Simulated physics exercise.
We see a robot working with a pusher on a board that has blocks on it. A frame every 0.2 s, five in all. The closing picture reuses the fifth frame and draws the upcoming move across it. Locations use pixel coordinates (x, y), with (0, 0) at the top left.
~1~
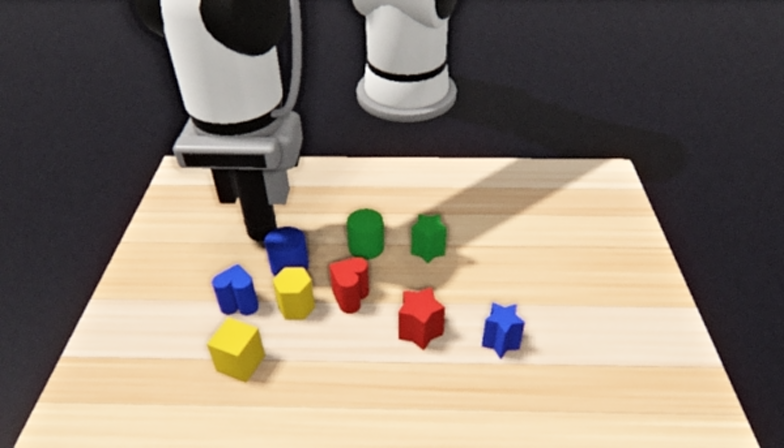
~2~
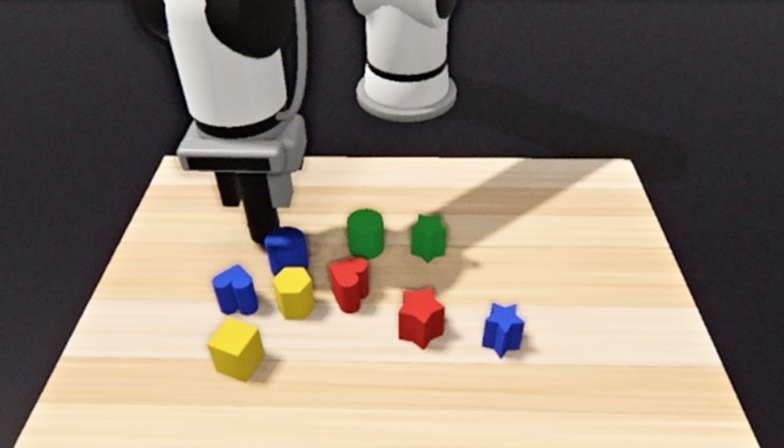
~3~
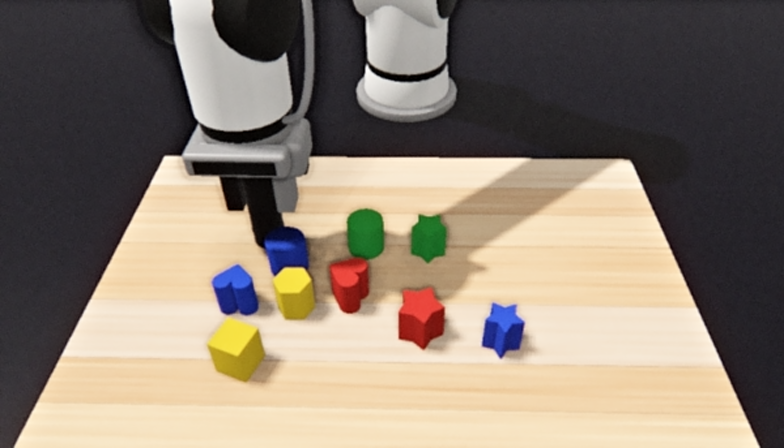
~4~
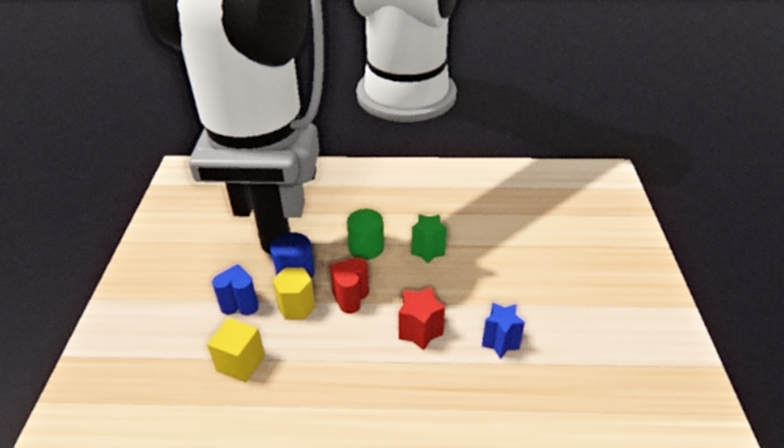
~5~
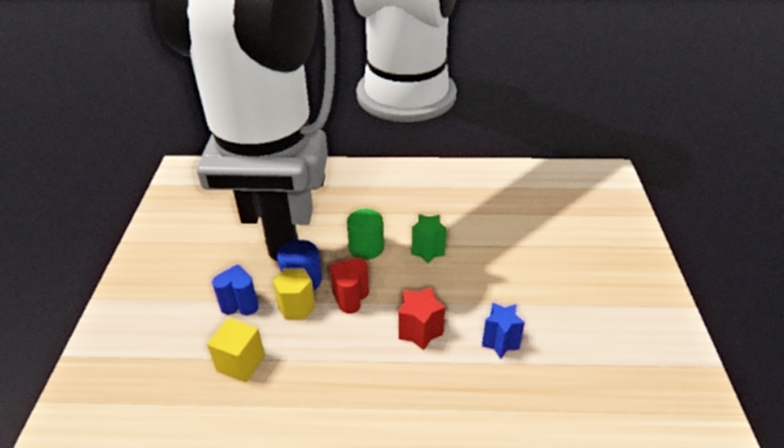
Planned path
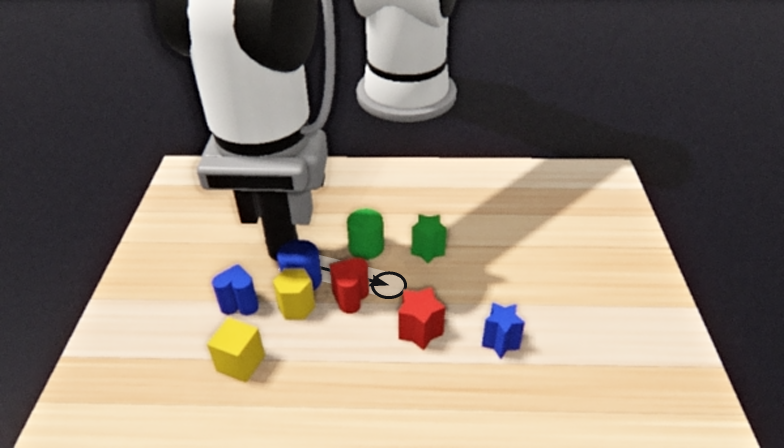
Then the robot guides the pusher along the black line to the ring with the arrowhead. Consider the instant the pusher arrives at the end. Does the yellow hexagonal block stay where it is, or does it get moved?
That block slides.
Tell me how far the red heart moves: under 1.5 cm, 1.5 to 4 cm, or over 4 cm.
Its final spot will lie 1.5 to 4 cm from the current one.
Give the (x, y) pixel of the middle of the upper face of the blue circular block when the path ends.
By then it is at (327, 272).
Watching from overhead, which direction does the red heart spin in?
Rotates counter-clockwise.
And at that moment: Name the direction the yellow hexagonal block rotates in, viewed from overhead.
Looking down, it rotates clockwise.
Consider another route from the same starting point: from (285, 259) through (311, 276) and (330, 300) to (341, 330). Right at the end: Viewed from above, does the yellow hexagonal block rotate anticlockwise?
No, that is not how it ends up.
The line goes in a line from (285, 259) to (389, 285).
The first path, step by step. One third of the way, pusher at (318, 260); yellow hexagonal block at (291, 288), turned 25° clockwise; blue circular block at (319, 266); red heart at (356, 275), turned 30° anticlockwise.
Two thirds of the way, pusher at (353, 269); yellow hexagonal block at (290, 289), turned 30° clockwise; blue circular block at (327, 272); red heart at (362, 279), turned 55° anticlockwise.
At the end, pusher at (389, 278); yellow hexagonal block at (290, 289), turned 30° clockwise; blue circular block at (327, 272); red heart at (364, 281), turned 45° anticlockwise; green circular block unmoved.
